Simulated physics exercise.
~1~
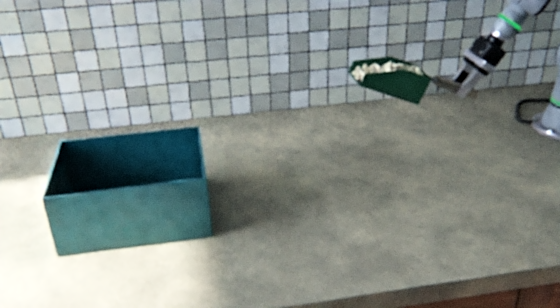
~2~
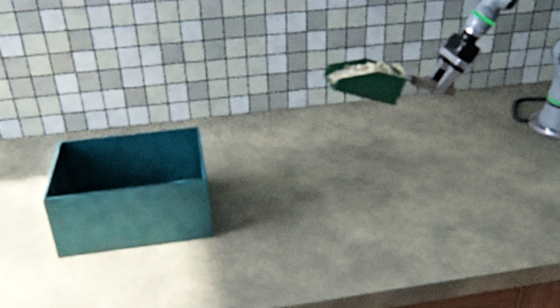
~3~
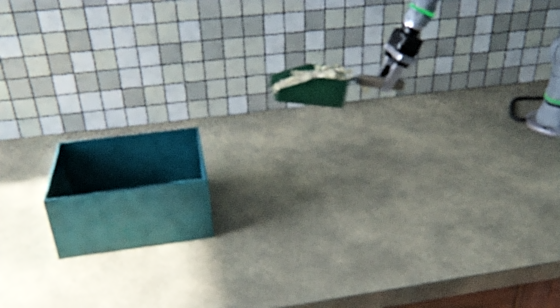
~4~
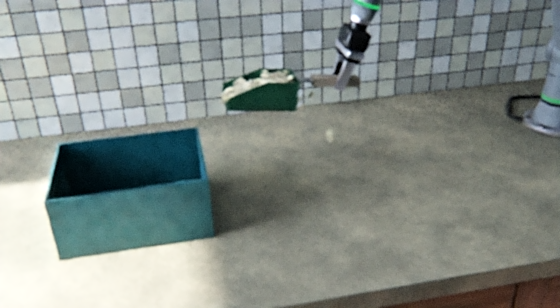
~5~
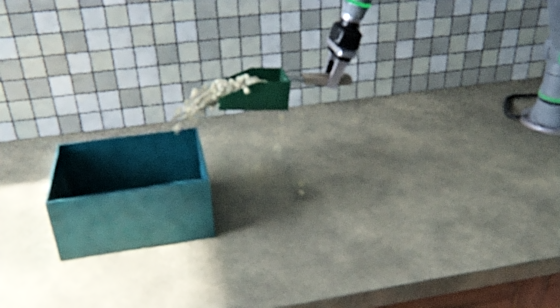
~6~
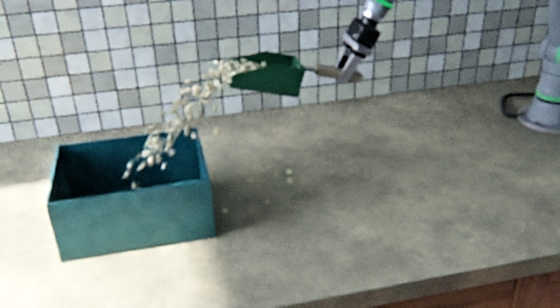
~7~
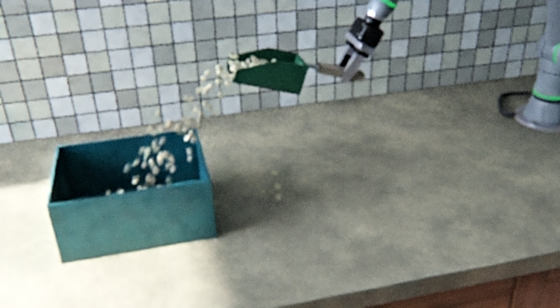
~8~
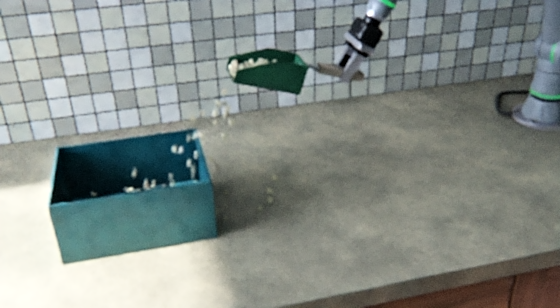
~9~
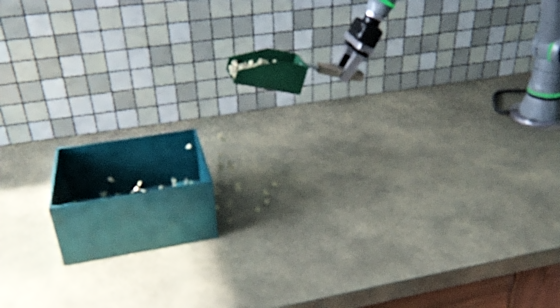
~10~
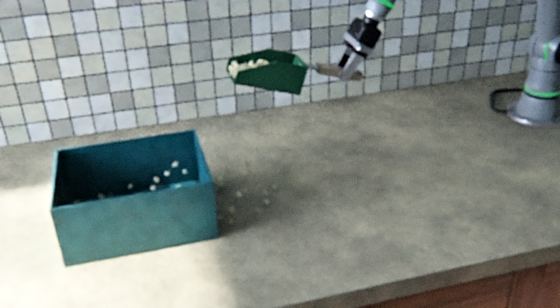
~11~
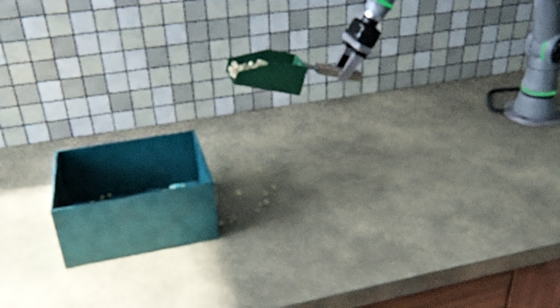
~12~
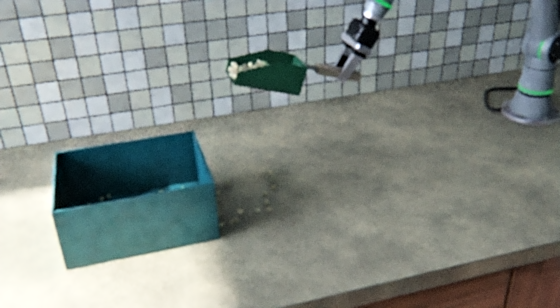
A robot arm carried a green scoop heaped with pale beans left toward a teal box on a counter, then drew back slightly as many spilled off the front; some landed inside, a few scattered beside the box, and the rest stayed in the scoop.
